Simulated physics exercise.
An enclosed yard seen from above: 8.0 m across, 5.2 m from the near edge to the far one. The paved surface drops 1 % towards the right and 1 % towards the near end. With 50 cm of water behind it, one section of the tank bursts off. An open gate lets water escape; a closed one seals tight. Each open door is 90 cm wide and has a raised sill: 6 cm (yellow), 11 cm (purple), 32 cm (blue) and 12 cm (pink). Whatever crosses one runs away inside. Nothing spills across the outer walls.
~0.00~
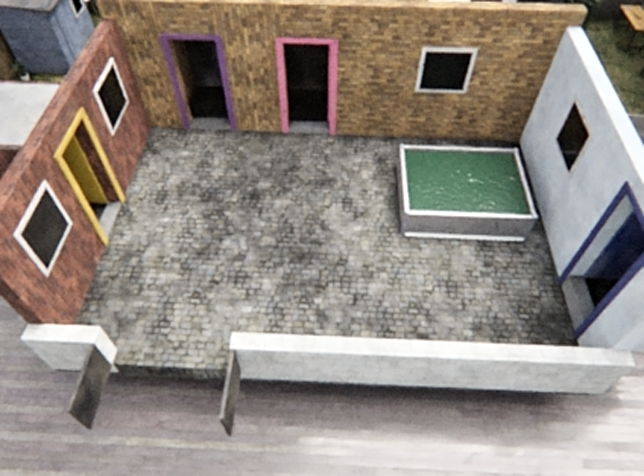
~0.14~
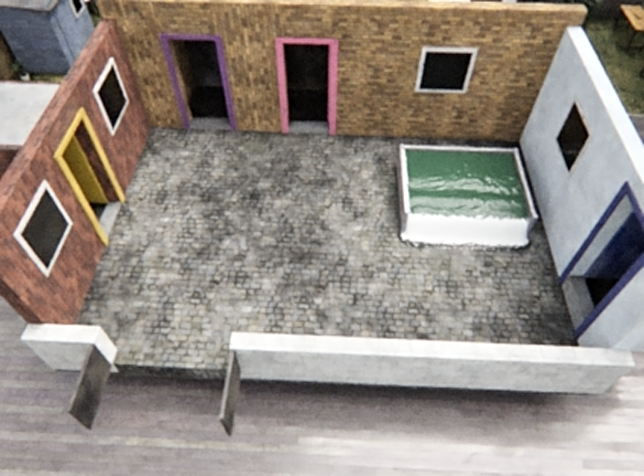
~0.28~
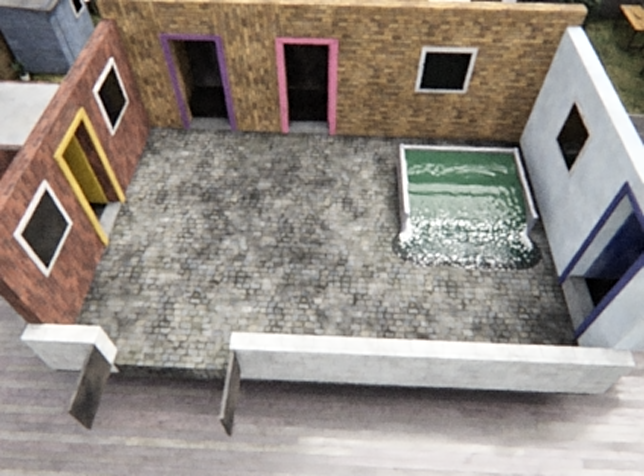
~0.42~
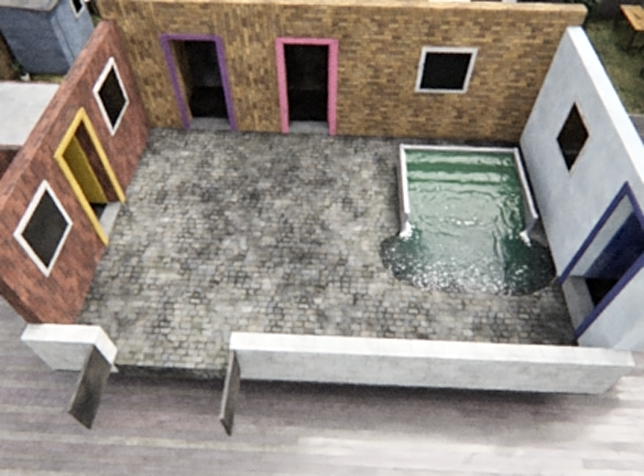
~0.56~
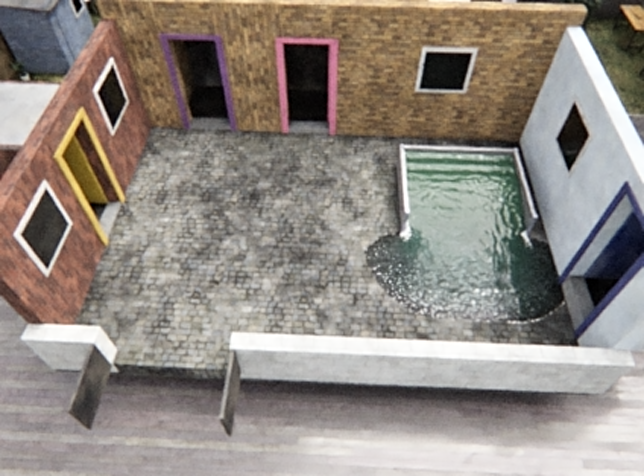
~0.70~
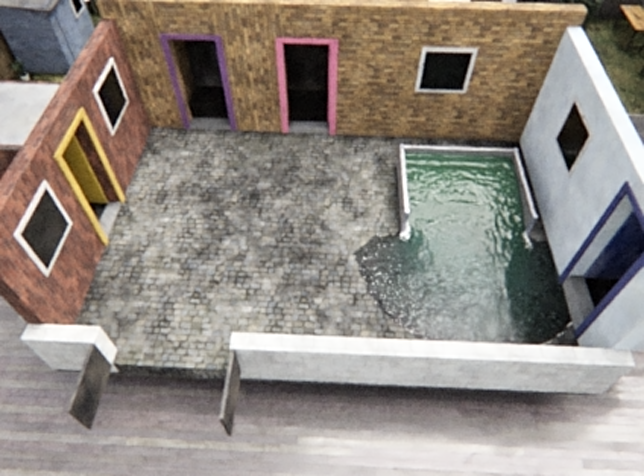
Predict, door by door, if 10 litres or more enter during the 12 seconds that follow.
The water let in: At the yellow door it stays under the limit; at the purple door it does not reach the limit; at the blue door it stays under the limit; at the pink door it stays under the limit.
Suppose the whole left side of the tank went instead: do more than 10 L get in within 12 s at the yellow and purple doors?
Then: Yellow over, purple under.
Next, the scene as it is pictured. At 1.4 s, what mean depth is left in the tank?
Some 23 cm.
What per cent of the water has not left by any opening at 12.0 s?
Roughly 90 in a hundred.
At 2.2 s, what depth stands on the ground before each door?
Depths in cm: Yellow 0, purple 0, blue 21, pink 0.
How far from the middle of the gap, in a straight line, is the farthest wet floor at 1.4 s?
Some 3.4 m out.
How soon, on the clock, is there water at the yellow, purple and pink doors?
Arrival: Yellow 5.0 s, purple 8.0 s, pink 7.5 s.
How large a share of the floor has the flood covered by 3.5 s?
About 40 per cent.
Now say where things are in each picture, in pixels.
Still water, 50 cm deep, in the tank at (463, 183), in the first frame.
The front is at (526, 244), 1.1 m from the gap at (465, 227); 0.4 m2 of floor is under water; 50 cm left at the back of the tank, in the second frame.
The front is at (536, 255), 1.3 m from the gap at (465, 229); 1.4 m2 of floor is under water; 50 cm left at the back of the tank, in the third frame.
The front is at (550, 269), 1.6 m from the gap at (465, 229); 2.9 m2 of floor is under water; 49 cm left at the back of the tank, in the fourth frame.
The front is at (563, 290), 1.9 m from the gap at (465, 230); 4.5 m2 of floor is under water; 42 cm left at the back of the tank, in the fifth frame.
Water pours out at (465, 230) and has run 2.3 m, to (536, 340); typically 6 cm deep outside, 43 cm at the tank's back, in the sixth frame.
After 1.4 s water covers 25 % of the floor and is deepest (36 cm) near (583, 371); yellow door not reached, purple door not reached, blue door 14 cm at the sill, 0 L in, pink door not reached.
After 2.2 s water covers 25 % of the floor and is deepest (40 cm) near (571, 371); yellow door not reached, purple door not reached, blue door 21 cm at the sill, 0 L in, pink door not reached.
After 3.5 s water covers 40 % of the floor and is deepest (21 cm) near (583, 371); yellow door not reached, purple door not reached, blue door 19 cm at the sill, 0 L in, pink door not reached.
After 7.0 s water covers 80 % of the floor and is deepest (10 cm) near (571, 371); yellow door 7 cm at the sill, 0 L in, purple door not reached, blue door 8 cm at the sill, 0 L in, pink door not reached.
After 12.0 s water covers 95 % of the floor and is deepest (12 cm) near (571, 371); yellow door 2 cm at the sill, 1 L in, purple door 3 cm at the sill, 0 L in, blue door 8 cm at the sill, 0 L in, pink door 3 cm at the sill, 0 L in.
